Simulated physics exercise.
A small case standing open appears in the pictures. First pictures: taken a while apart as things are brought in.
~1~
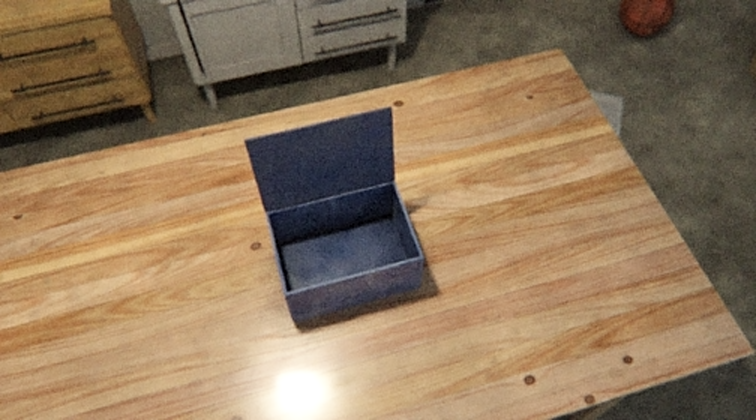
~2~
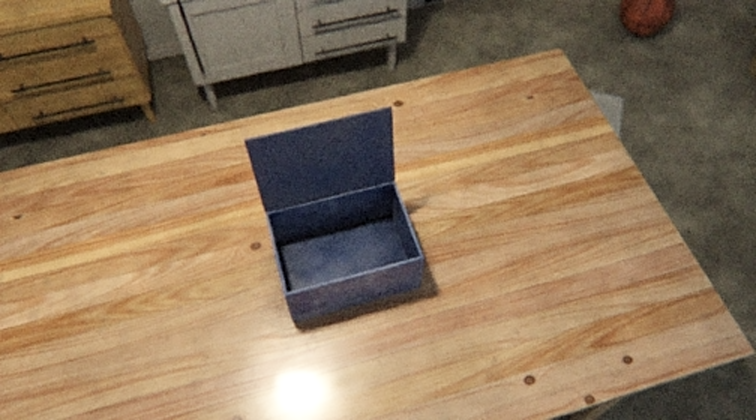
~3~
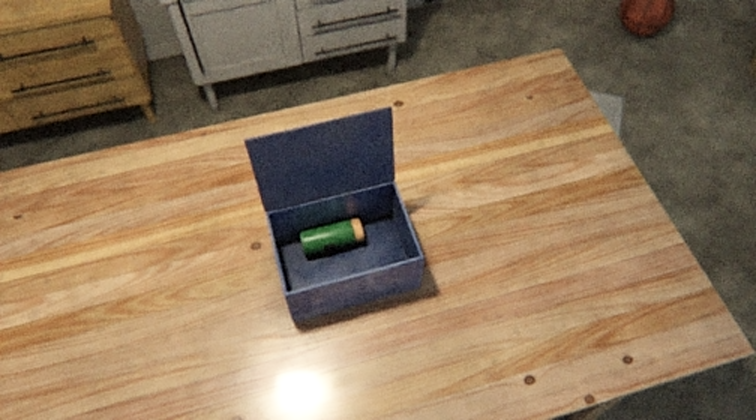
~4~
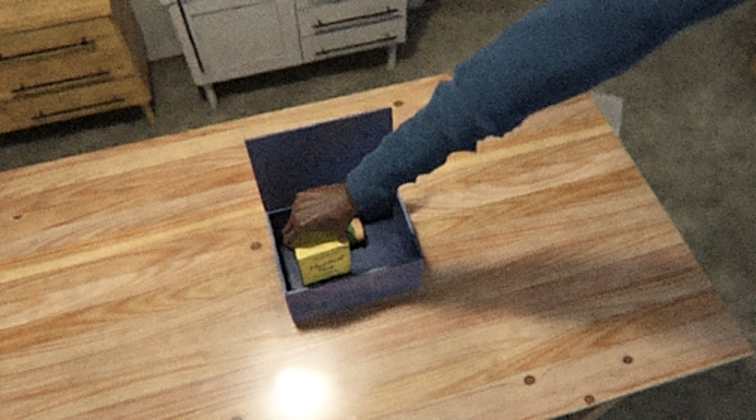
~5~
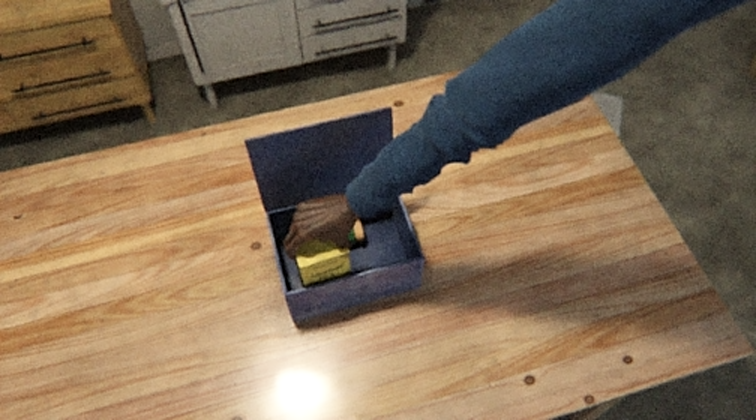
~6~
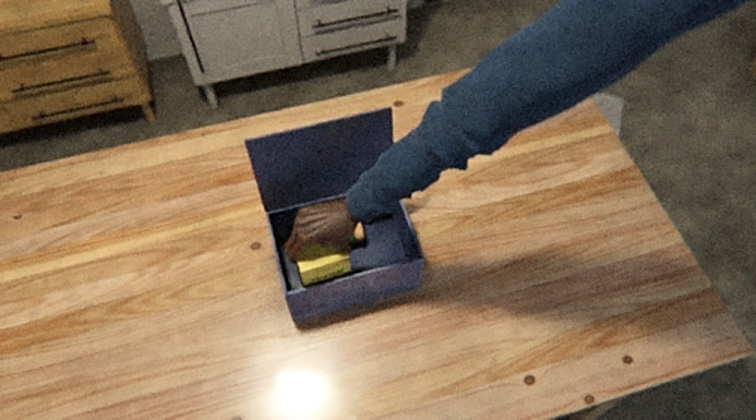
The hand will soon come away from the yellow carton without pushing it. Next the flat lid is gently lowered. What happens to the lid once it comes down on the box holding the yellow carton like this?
It stays raised.
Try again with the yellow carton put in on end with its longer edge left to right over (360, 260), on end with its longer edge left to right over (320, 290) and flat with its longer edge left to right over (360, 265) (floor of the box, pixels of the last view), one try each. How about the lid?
In case one it remains open, in case two it remains open and in case three it ends up closed.
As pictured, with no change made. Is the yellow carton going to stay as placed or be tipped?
Looking at the last picture, it is left as set.
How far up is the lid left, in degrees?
Lid angle from rim - close to 30°.
Then, 1.10 s after the last picture, lid starting down.
Then, 1.40 s after the last picture, lid 72° above the rim.
Then, 1.70 s after the last picture, lid 47° above the rim.
Then, 1.80 s after the last picture, lid 37° above the rim.
At rest, lid 28° above the rim; both in place. Seen from the same camera at the end, yellow carton near (323, 270).
